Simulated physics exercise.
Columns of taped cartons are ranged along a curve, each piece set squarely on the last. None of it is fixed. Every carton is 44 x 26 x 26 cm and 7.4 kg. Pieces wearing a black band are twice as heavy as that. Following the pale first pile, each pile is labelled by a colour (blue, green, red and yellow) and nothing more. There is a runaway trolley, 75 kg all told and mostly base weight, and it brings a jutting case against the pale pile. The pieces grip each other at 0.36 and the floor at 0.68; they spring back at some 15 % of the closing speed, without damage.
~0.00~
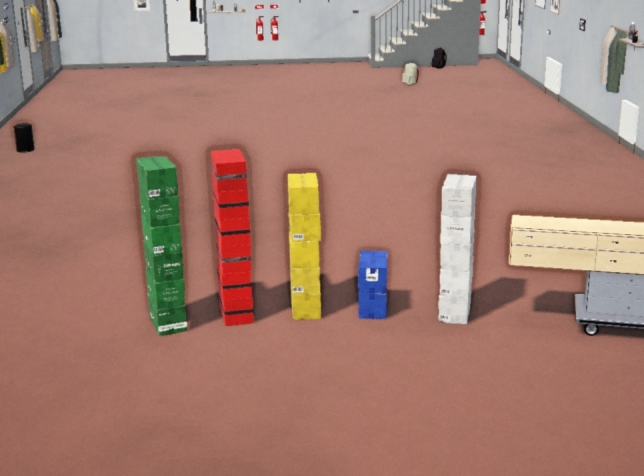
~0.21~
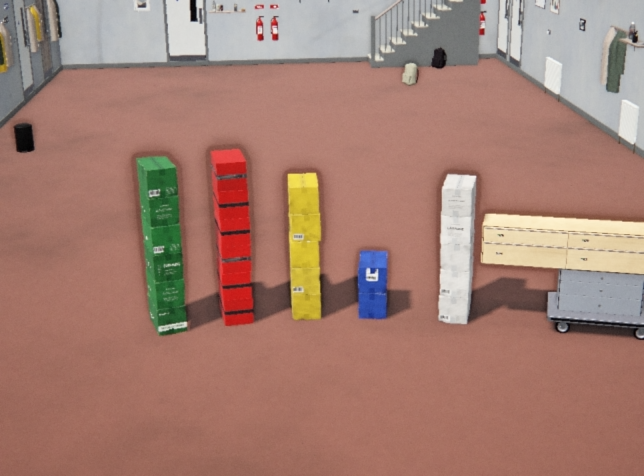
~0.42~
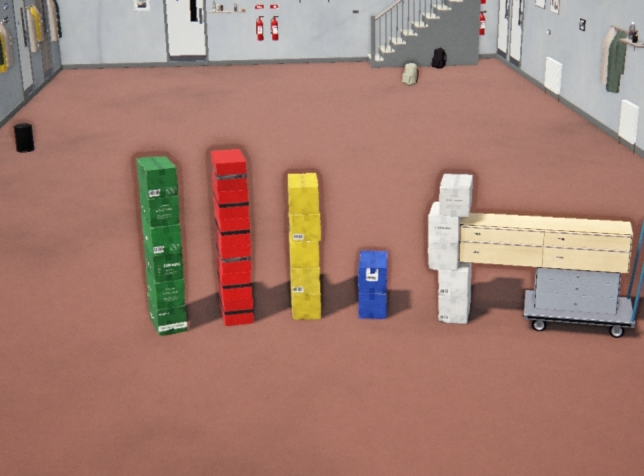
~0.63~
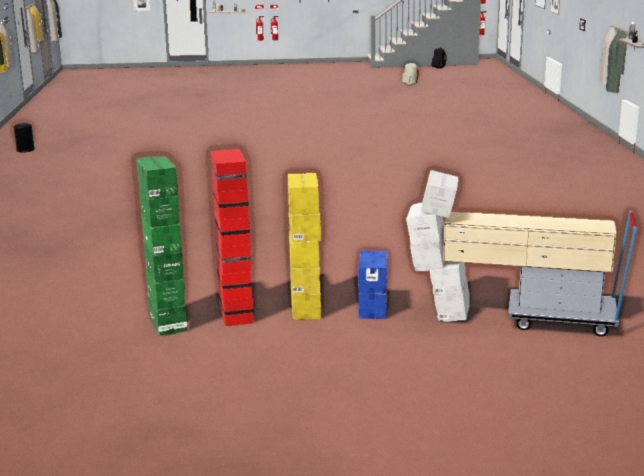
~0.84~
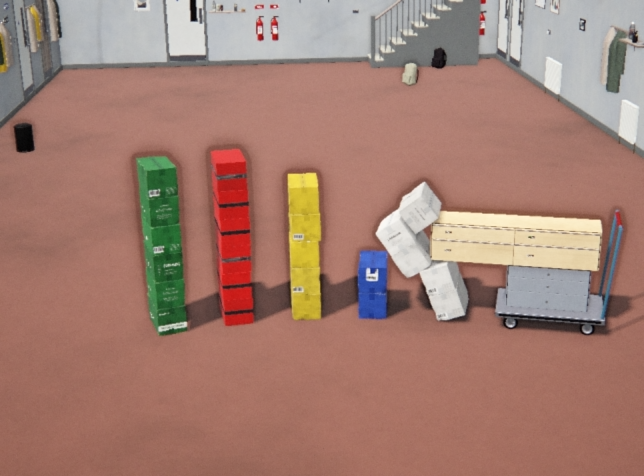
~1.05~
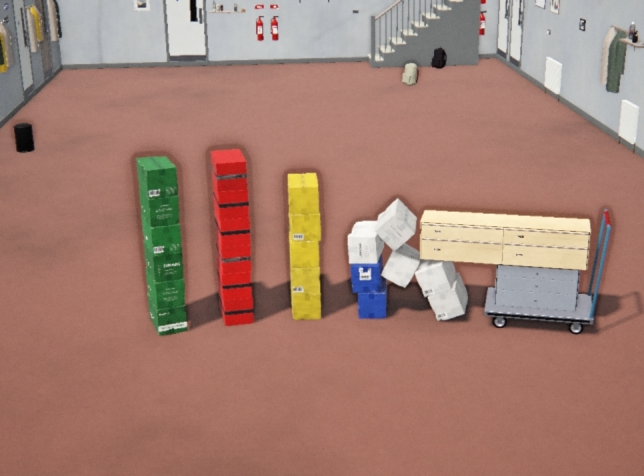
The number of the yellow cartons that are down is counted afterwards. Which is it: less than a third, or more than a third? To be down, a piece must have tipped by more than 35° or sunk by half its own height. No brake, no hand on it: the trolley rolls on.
It is less than a third.
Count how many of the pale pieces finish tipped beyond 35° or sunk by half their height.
That makes 3 in all.
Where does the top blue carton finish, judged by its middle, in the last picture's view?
Its middle finishes near pixel (338, 293) of the last picture.
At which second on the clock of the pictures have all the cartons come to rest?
2.5 s, give or take.
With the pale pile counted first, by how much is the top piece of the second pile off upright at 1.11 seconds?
I'd put it close to 10° from upright.
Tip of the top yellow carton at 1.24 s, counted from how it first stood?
I'd put it at roughly 0 degrees away from its starting angle.
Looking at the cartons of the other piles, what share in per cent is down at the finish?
Something near 5 percent.
After 1.11 s, 3 of the pale pile down; none of the 5 yellow cartons down (0 of 19 in all colours); top yellow carton unmoved; top blue carton leaning 7°.
After 1.24 s, 3 of the pale pile down; none of the 5 yellow cartons down (0 of 19 in all colours); top yellow carton unmoved; top blue carton leaning 19°.
After 1.40 s, 3 of the pale pile down; none of the 5 yellow cartons down (0 of 19 in all colours); top yellow carton unmoved; top blue carton leaning 33°.
After 1.78 s, 3 of the pale pile down; none of the 5 yellow cartons down (1 of 19 in all colours); top yellow carton shifted 23 mm; top blue carton on its side.
At rest (2.8 s), 3 of the pale pile down; none of the 5 yellow cartons down (1 of 19 in all colours); top yellow carton shifted 21 mm; top blue carton on its side. That is 0 per cent. As the last picture would show them, middles, top yellow carton near (301, 194), top blue carton near (338, 293).
